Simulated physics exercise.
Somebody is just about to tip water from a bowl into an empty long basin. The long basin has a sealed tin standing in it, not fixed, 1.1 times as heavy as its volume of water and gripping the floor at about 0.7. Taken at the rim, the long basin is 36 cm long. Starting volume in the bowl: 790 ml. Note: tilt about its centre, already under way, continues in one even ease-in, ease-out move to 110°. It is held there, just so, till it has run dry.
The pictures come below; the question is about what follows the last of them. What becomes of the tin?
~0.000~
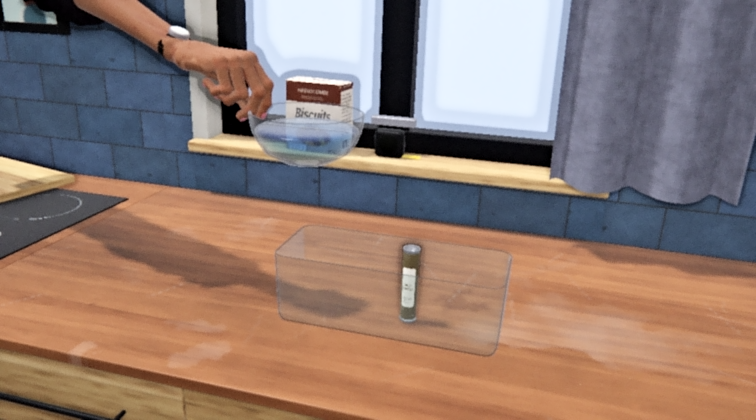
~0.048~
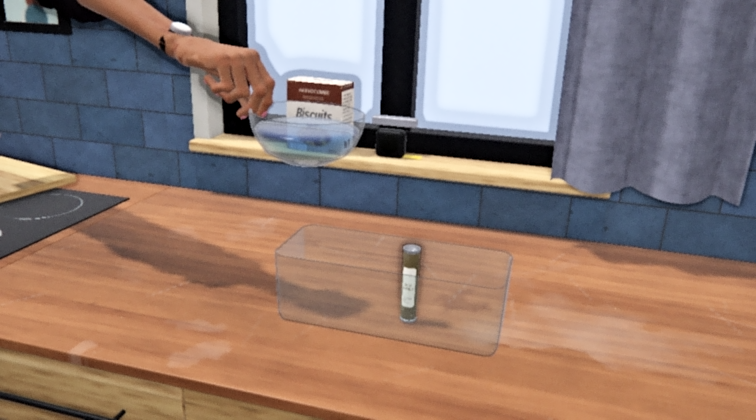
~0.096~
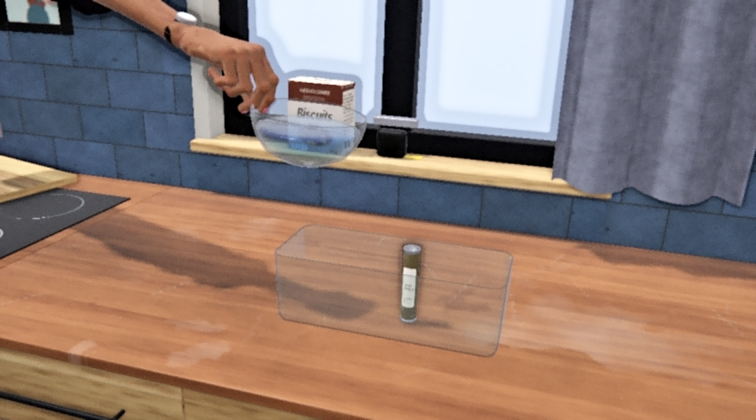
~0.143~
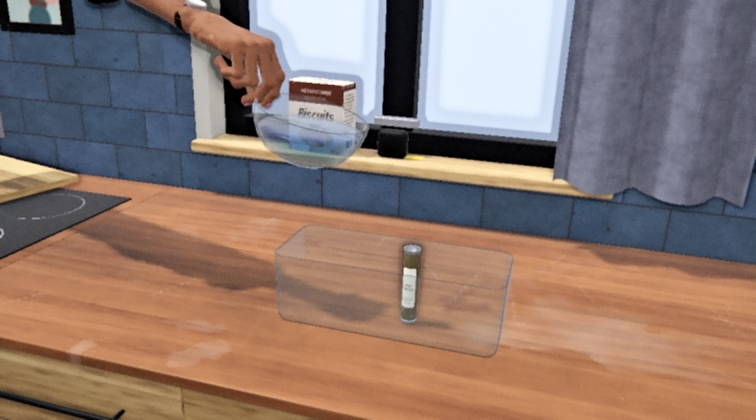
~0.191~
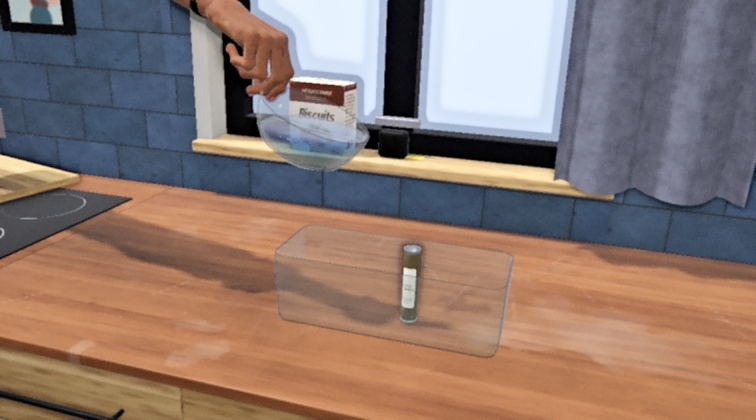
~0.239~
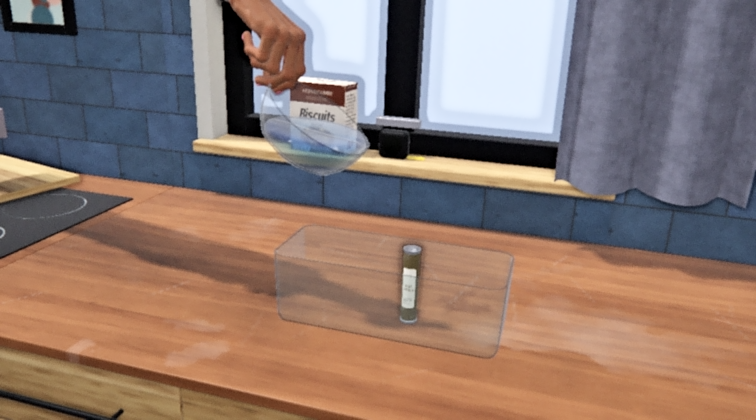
I'd say it will come down.
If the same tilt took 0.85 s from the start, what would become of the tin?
The tin stays on its base.
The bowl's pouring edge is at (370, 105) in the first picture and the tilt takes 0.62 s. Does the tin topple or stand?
Result: Tin tipped over.
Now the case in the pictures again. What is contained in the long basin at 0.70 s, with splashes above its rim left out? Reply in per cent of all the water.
Some 96 percent of the total.
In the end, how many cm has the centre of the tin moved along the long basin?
Shift of tin centre: Approx. 6.0 cm.
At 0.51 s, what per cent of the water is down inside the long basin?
40 %, give or take.
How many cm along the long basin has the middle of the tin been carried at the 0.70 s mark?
Near 3 cm.
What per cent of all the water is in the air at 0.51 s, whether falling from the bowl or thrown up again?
Estimate: About 52 % of all of it.
After 0.51 s the tilt is 100° and 8 per cent is still to pour; the tin stands where it began.
After 0.70 s the tilt is 110° and 0 per cent is still to pour; the tin leans 7°.
After 0.91 s the tilt is 110° and 0 per cent is still to pour; the tin stands 2 cm from where it began.
After 1.13 s the tilt is 110° and 0 per cent is still to pour; the tin leans 17°.
In the end the tin lies on its side.
